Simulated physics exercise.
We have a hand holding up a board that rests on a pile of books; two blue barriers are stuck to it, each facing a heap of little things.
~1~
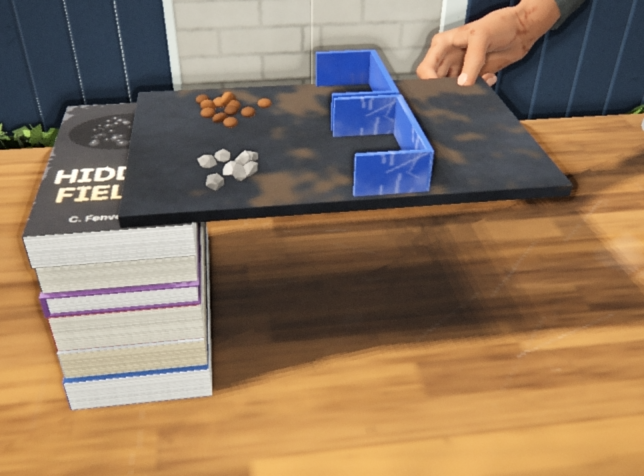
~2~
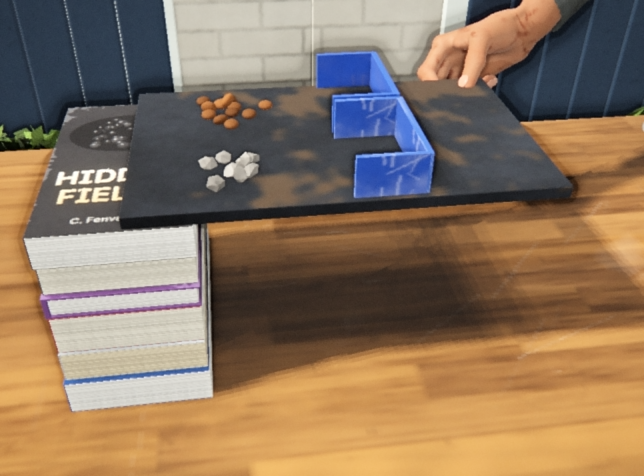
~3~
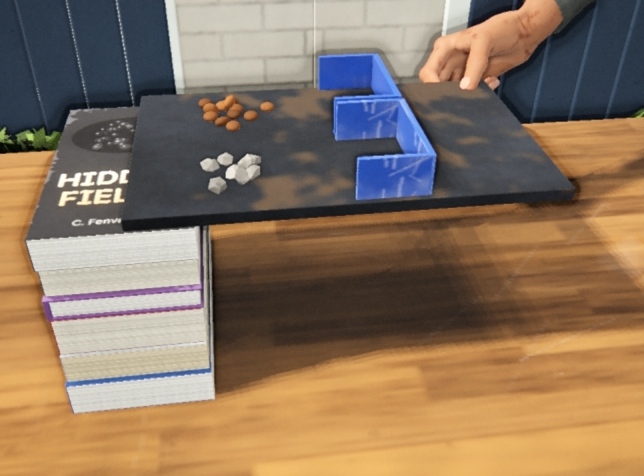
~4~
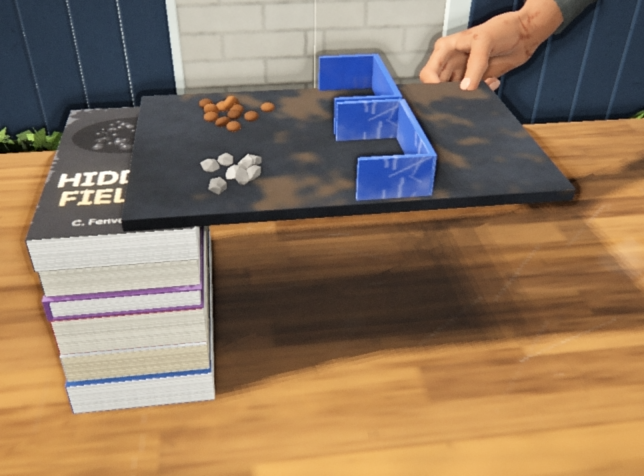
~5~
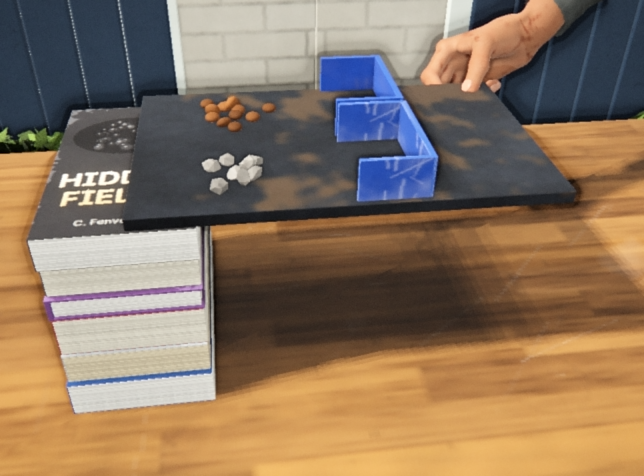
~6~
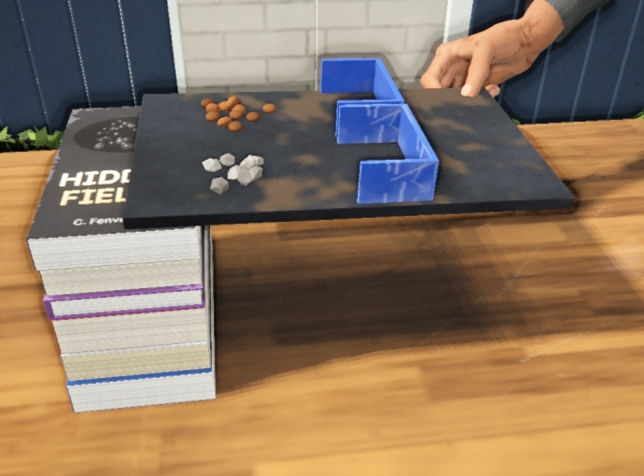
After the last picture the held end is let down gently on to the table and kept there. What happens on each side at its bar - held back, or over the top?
At the bars, the nearer batch is held back, the farther batch is held back.
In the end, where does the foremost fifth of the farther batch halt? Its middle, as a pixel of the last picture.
Centre near (349, 206) px.
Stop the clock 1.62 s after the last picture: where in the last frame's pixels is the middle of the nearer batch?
About (366, 259) in the last view.
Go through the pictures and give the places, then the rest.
The first frame shows held end of the board near (556, 185), level; book pile near (124, 172), tall, over half the board's length; nearer batch near (230, 168), a few bits of gravel; farther batch near (234, 105), a few bits of dog kibble; nearer bar near (411, 141), taller than the pieces; farther bar near (383, 87), taller than the pieces.
The second frame shows held end of the board near (557, 187), level; farther batch near (235, 107).
The third frame shows held end of the board near (559, 189), level; nearer batch near (233, 172).
The fourth frame shows held end of the board near (559, 189), level; farther batch near (237, 109).
The fifth frame shows held end of the board near (560, 192), level; nearer batch near (234, 173).
The sixth frame shows held end of the board near (558, 197), down by 1°; book pile near (129, 175); nearer batch near (235, 173), not moving; farther batch near (239, 110), not moving; nearer bar near (416, 150); farther bar near (387, 95).
Then, 0.45 s on from there, board sloping at 11°; nearer batch where it was; farther batch where it was.
Then, 1.01 s on from there, board sloping at 25°; nearer batch on its way down; farther batch where it was.
Then, 1.62 s on from there, board sloping at 37°; nearer batch has reached its bar; farther batch has reached its bar.
In the end, board resting at 37°; nearer batch gathered behind its bar; farther batch gathered behind its bar.
